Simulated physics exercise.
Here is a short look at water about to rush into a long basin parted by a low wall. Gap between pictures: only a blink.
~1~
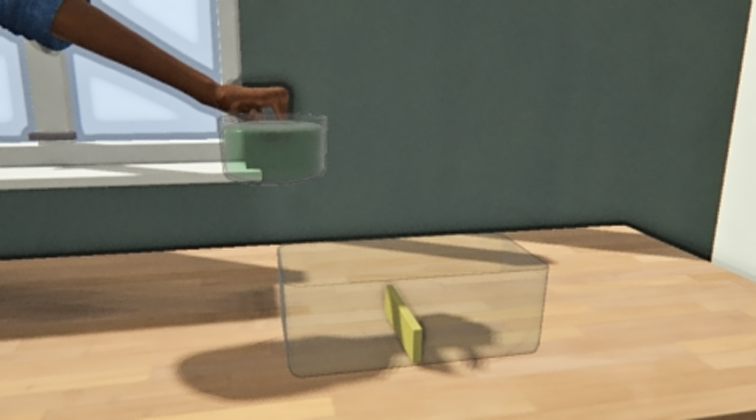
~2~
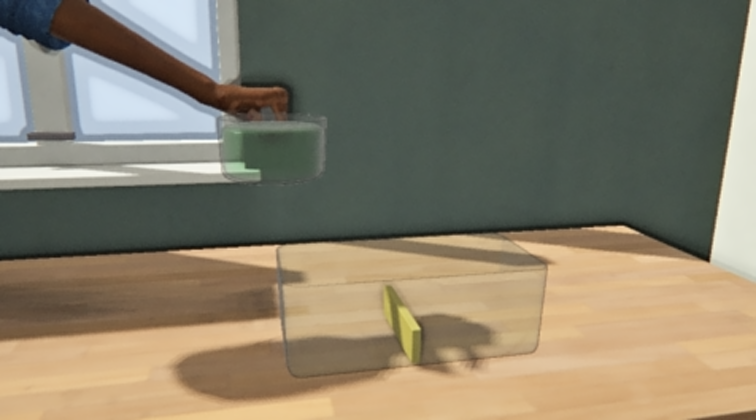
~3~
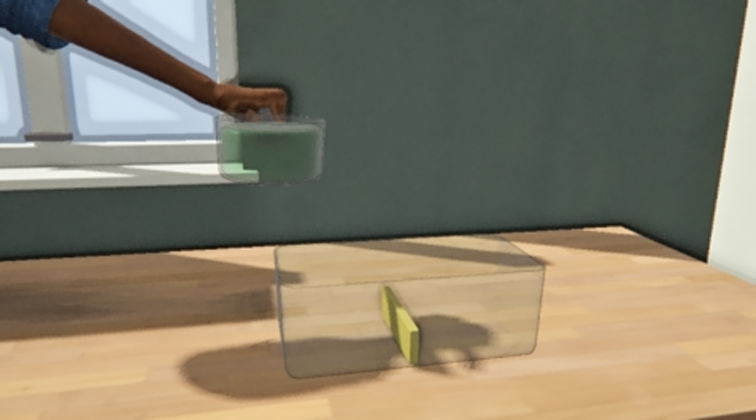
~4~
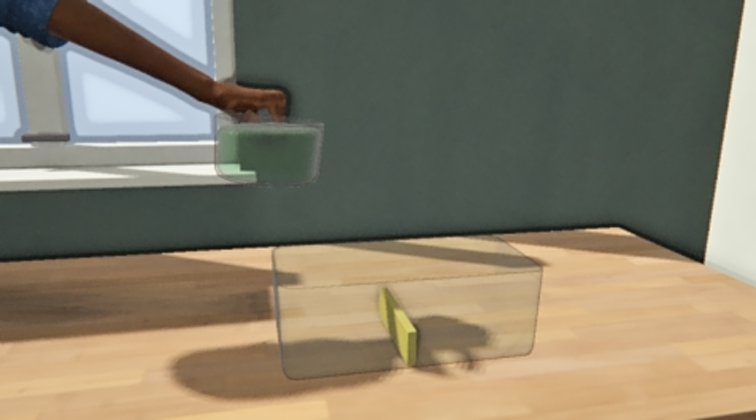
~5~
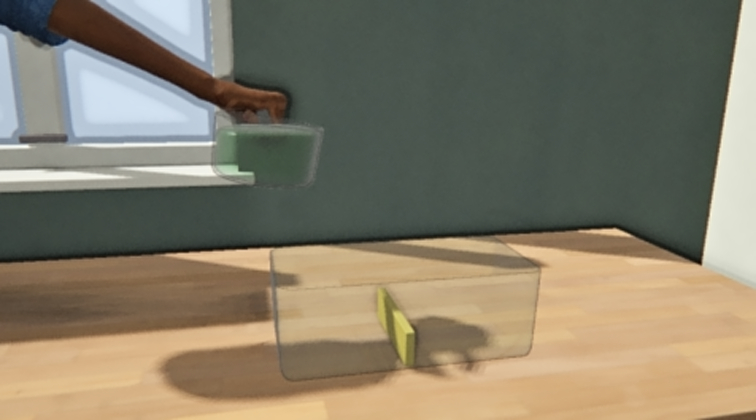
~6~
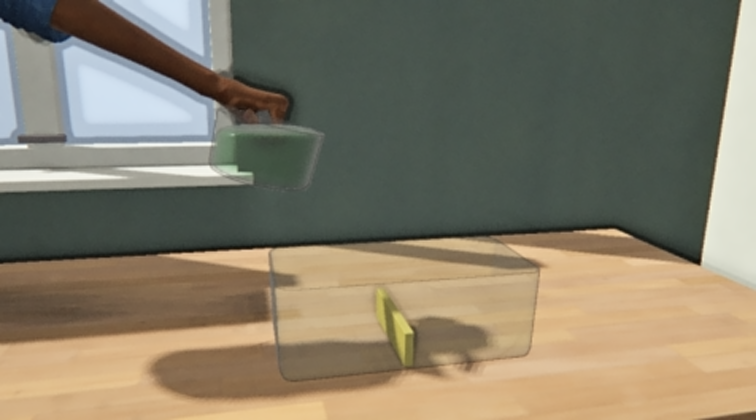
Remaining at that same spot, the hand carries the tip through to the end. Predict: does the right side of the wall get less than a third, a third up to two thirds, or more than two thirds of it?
Short of a third.
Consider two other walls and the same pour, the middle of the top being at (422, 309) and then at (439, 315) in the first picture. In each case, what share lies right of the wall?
First try 5 per cent, second try 15 per cent.
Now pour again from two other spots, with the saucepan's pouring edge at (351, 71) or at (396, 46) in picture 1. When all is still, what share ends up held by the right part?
Roughly 70 % the first time and roughly 90 % the second.
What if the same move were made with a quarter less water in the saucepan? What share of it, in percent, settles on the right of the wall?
5 %.
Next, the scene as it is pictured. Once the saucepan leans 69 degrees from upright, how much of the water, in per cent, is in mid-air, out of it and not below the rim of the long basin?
About 35 per cent.
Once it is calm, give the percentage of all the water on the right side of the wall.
Close to 10 percent.
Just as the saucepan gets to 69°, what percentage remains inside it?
About 55 %.
A moment on, the saucepan is tipped part way and 56 per cent is still to pour, 11 is left of the wall and 0 right of it.
Next, the saucepan is tipped on its side and 12 per cent is still to pour, 65 is left of the wall and 11 right of it.
Then the saucepan is tipped on its side and 2 per cent is still to pour, 82 is left of the wall and 12 right of it.
Later the saucepan is tipped on its side and 0 per cent is still to pour, 86 is left of the wall and 12 right of it.
Finally, 86 per cent lies left of the wall, 12 right of it and 2 outside.
